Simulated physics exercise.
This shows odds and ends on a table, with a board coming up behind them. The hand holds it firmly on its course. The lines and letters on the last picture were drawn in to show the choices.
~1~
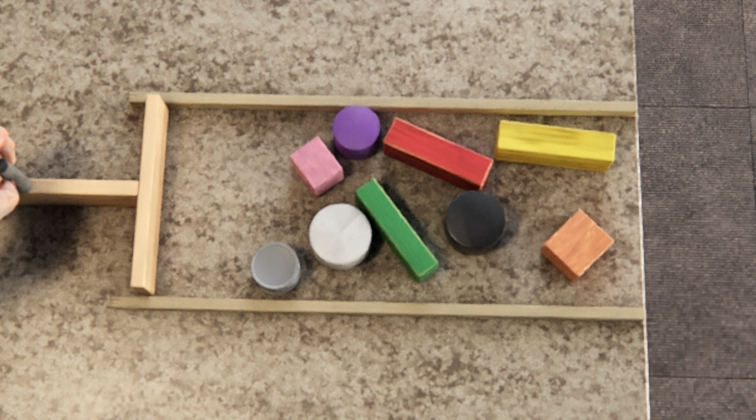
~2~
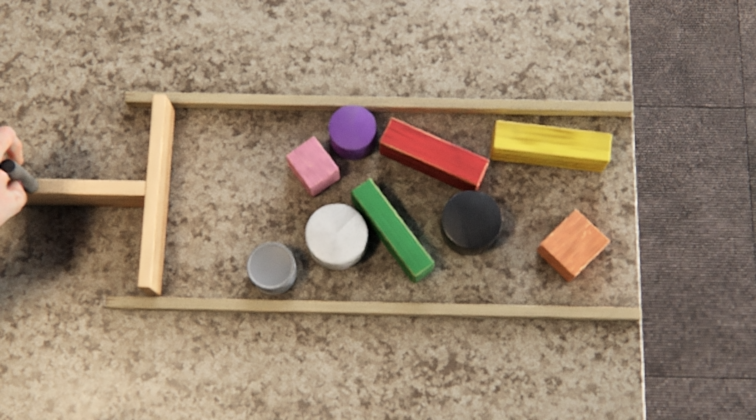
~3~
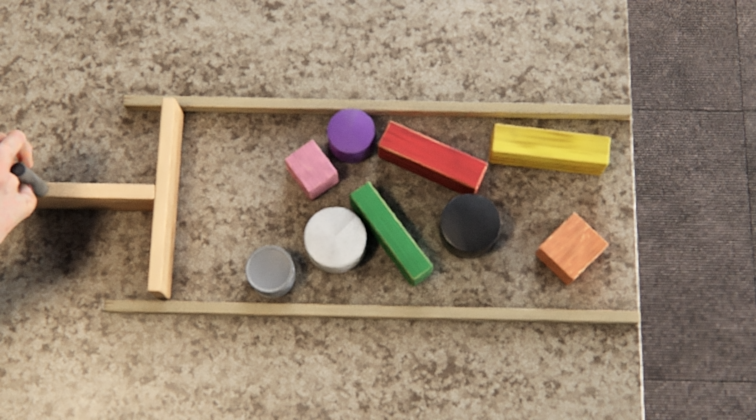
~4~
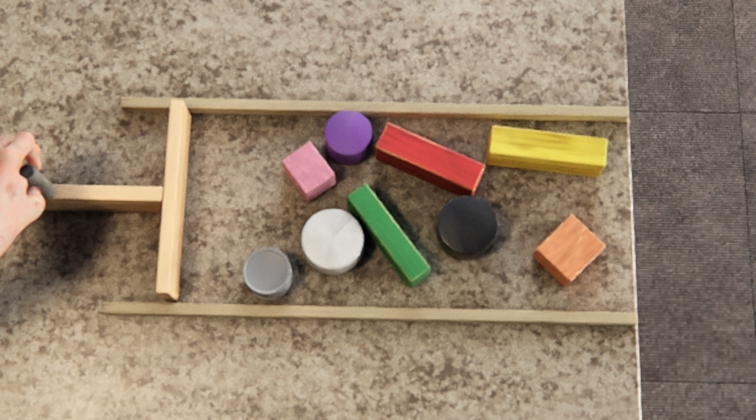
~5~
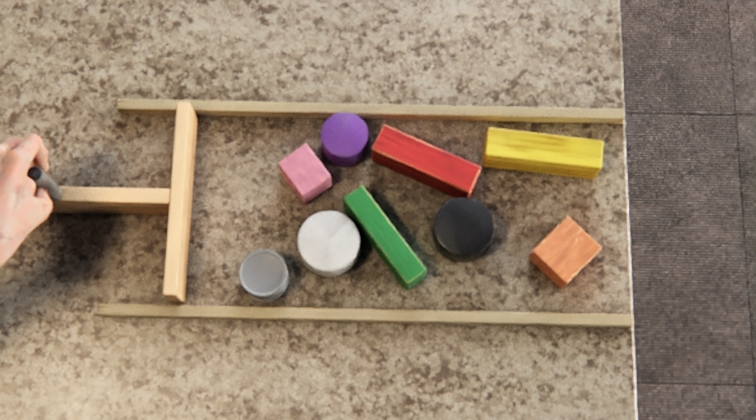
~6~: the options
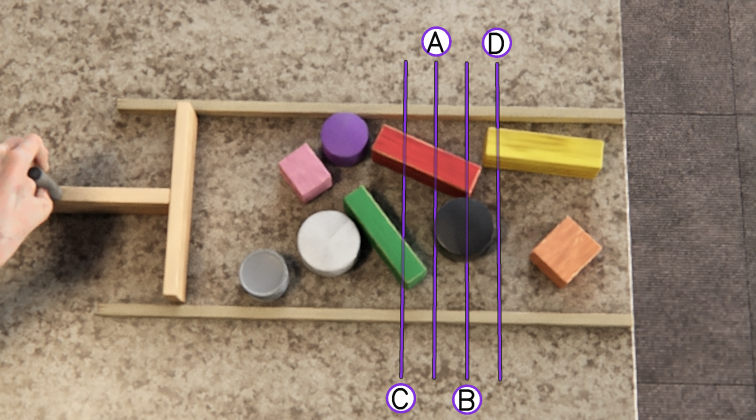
On a speckled tabletop, a hand slides a wooden board slightly right toward scattered colourful blocks.
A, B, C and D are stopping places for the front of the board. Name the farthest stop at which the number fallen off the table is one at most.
Stop at D.
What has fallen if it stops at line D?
The orange block goes over.
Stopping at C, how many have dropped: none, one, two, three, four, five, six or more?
By then, none.
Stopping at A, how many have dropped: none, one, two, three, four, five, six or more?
In all, none.
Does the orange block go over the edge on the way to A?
No.
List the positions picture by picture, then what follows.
Board (145, 188); black tin (474, 223); green stick (396, 231), in the first picture.
Board (152, 188); pink block (313, 167), in the second picture.
Board (161, 192); grey tin (271, 272), in the third picture.
Board (170, 194); orange block (568, 250), in the fourth picture.
Board (177, 196); yellow stick (542, 154); black tin (463, 230); green stick (385, 238), in the fifth picture.
On the copy, A at (435, 214); B at (467, 215); C at (404, 213); D at (499, 215).
On D. First, board (292, 198); grey tin (321, 284); purple tin (350, 138).
Then, board (409, 201); orange block (579, 259); yellow stick (545, 148).
Finally, board (497, 203); orange block over the edge; black tin (622, 234); one fallen.
By contrast, A is within the limit but short; B is within the limit but short; C is within the limit but short.
